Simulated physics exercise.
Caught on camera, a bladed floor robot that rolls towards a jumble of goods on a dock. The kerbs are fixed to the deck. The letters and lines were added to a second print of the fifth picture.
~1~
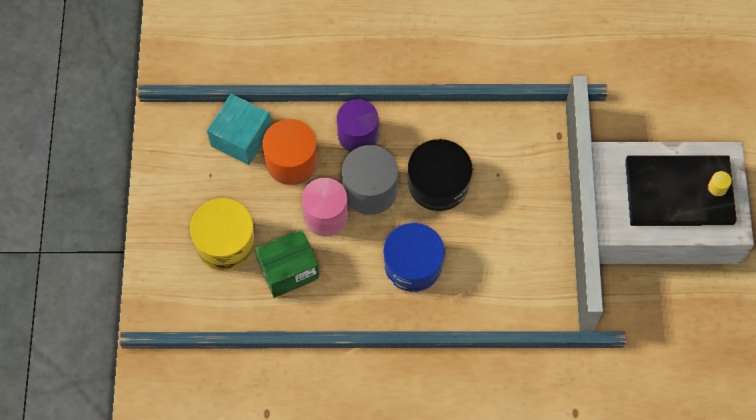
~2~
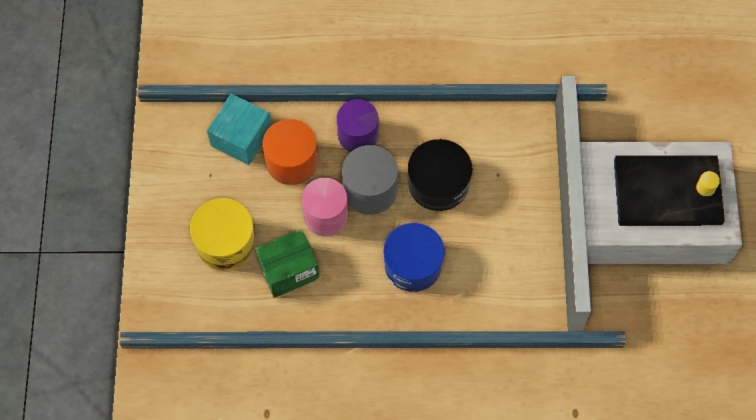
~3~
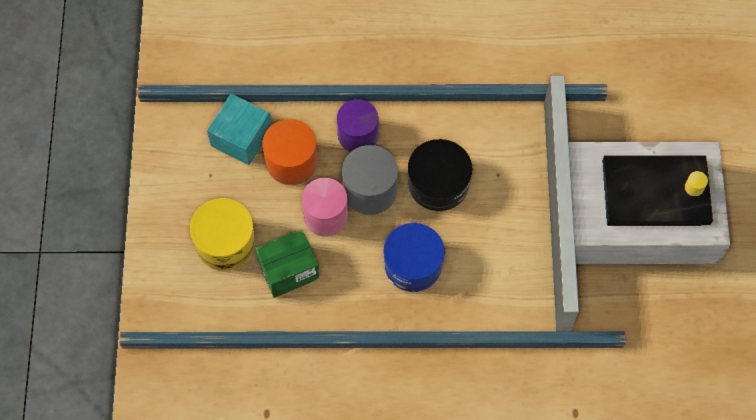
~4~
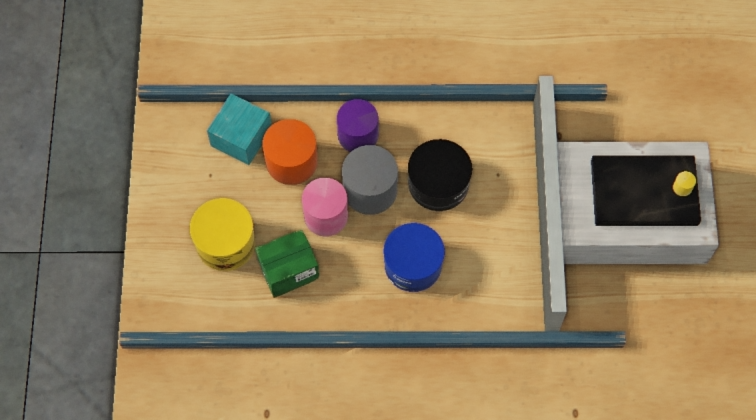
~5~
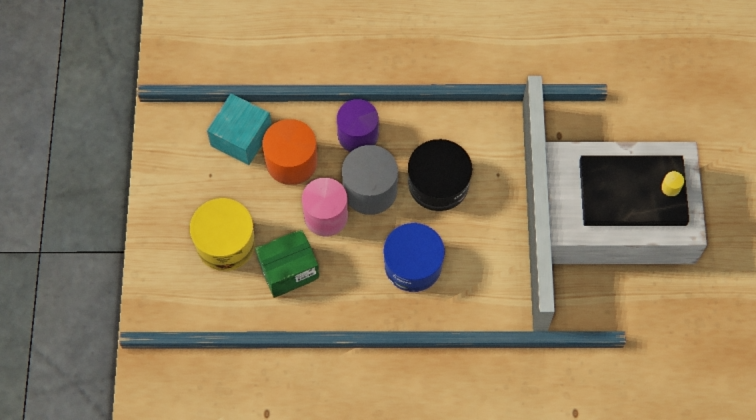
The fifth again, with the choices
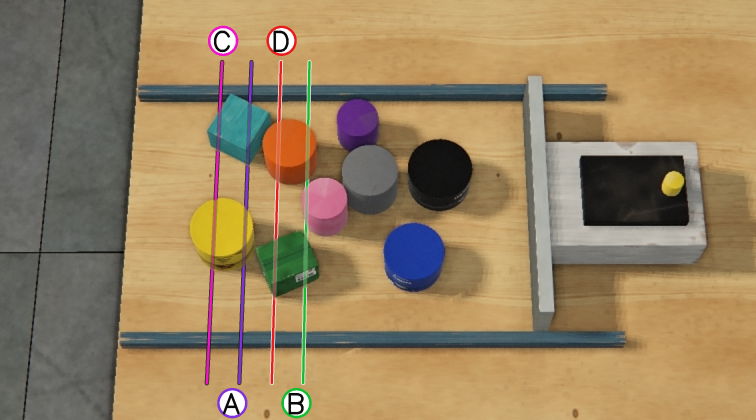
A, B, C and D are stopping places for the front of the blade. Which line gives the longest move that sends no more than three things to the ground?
It should halt at C.
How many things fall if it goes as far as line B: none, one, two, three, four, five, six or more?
In all, none.
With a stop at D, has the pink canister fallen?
By then, no.
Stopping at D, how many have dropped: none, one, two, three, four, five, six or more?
By then, none.
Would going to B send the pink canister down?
No.
On the marked copy, A at (246, 215); B at (306, 215); C at (215, 215); D at (277, 215).
Taking C. A third of the way, robot (509, 190); orange canister (277, 150); purple canister (353, 122).
Two thirds of the way, robot (393, 190); turquoise crate (203, 117); yellow pail (201, 246).
When it is over, robot (300, 190); orange canister over the edge; yellow pail over the edge; two fallen.
As for the rest, A is within the limit but short; B is within the limit but short; D is within the limit but short.
